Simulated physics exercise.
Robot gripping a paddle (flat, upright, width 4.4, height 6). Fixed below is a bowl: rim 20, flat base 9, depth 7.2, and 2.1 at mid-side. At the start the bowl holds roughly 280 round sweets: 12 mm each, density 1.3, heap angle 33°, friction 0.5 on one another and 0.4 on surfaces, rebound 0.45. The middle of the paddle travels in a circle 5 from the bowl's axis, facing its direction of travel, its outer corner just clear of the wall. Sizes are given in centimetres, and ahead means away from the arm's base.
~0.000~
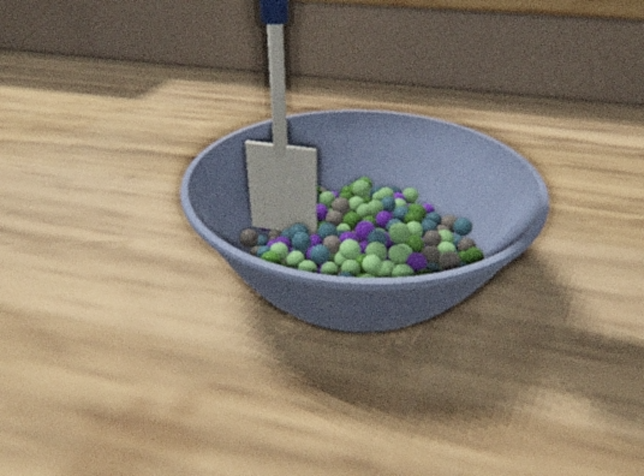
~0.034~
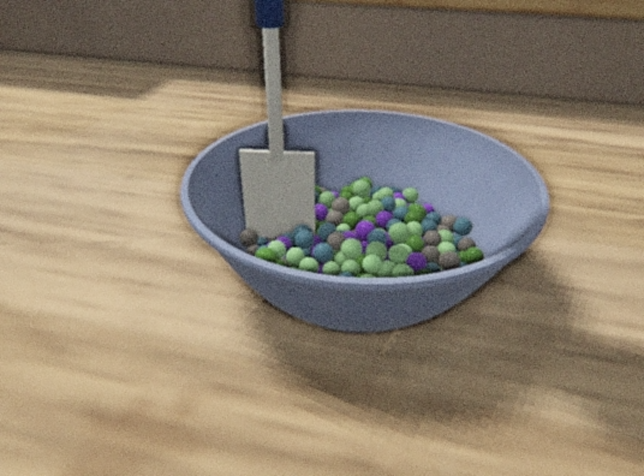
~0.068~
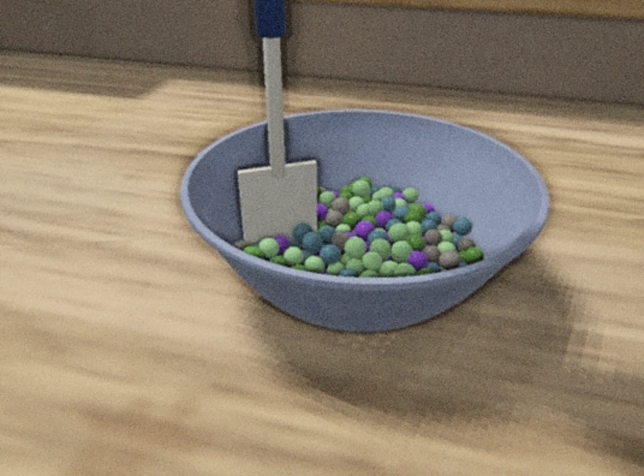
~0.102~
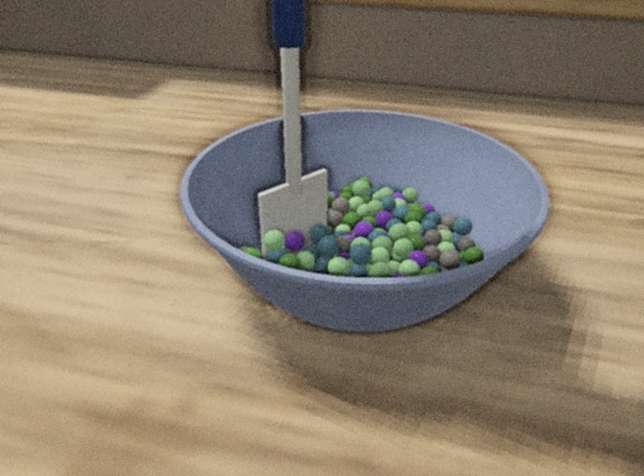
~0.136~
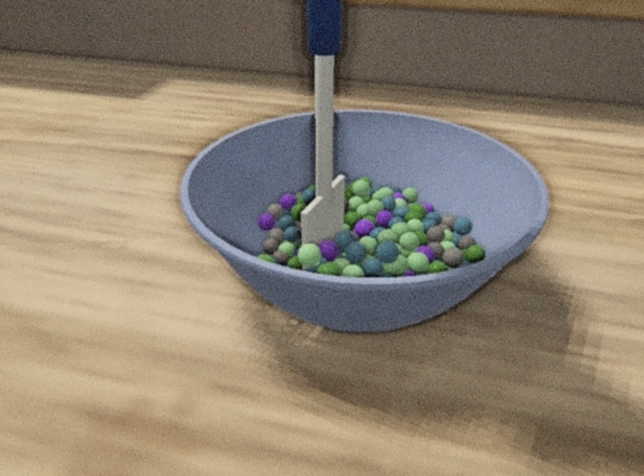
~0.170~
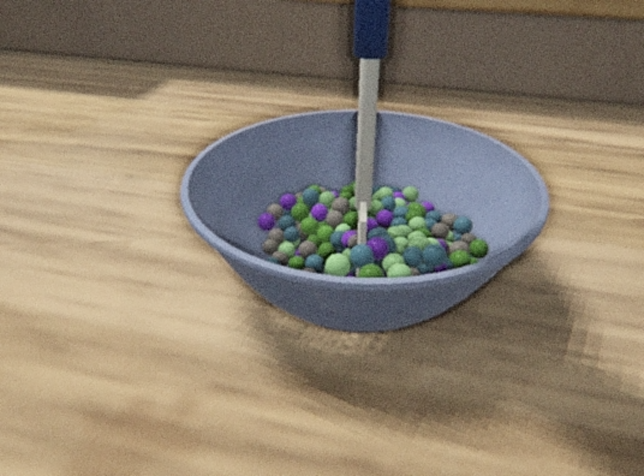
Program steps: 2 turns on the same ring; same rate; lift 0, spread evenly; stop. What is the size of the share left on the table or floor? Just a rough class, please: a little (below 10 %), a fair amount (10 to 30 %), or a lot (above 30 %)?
A fair amount.
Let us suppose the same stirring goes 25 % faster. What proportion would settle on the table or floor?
My guess is about 25 per cent.
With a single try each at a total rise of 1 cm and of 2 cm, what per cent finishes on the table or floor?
It comes to about 10 per cent and about 5 per cent.
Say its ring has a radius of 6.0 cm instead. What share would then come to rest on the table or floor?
Near 0 %.
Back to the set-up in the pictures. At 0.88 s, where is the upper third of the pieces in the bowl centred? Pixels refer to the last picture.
The centre is close to (434, 178).
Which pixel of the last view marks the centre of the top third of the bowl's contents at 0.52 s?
I'd put it at around (268, 197).
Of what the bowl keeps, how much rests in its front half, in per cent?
Around 55 percent of it.
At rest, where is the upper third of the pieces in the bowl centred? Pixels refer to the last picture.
In the final view it lies around (297, 239).
By 0.52 s, 344° round, highest piece 10 above the table; 264 in the bowl, 7 on the table or floor, 7 in flight or on the tool.
By 0.88 s, 226° round, highest piece 9 above the table; 245 in the bowl, 28 on the table or floor, 5 in flight or on the tool.
By 1.25 s, 0° round, highest piece 6 above the table; 231 in the bowl, 47 on the table or floor.
By 1.95 s, 0° round, highest piece 6 above the table; 231 in the bowl, 47 on the table or floor.
Final count, 231 in the bowl, 47 on the table or floor. That is 17 % on the table or floor.
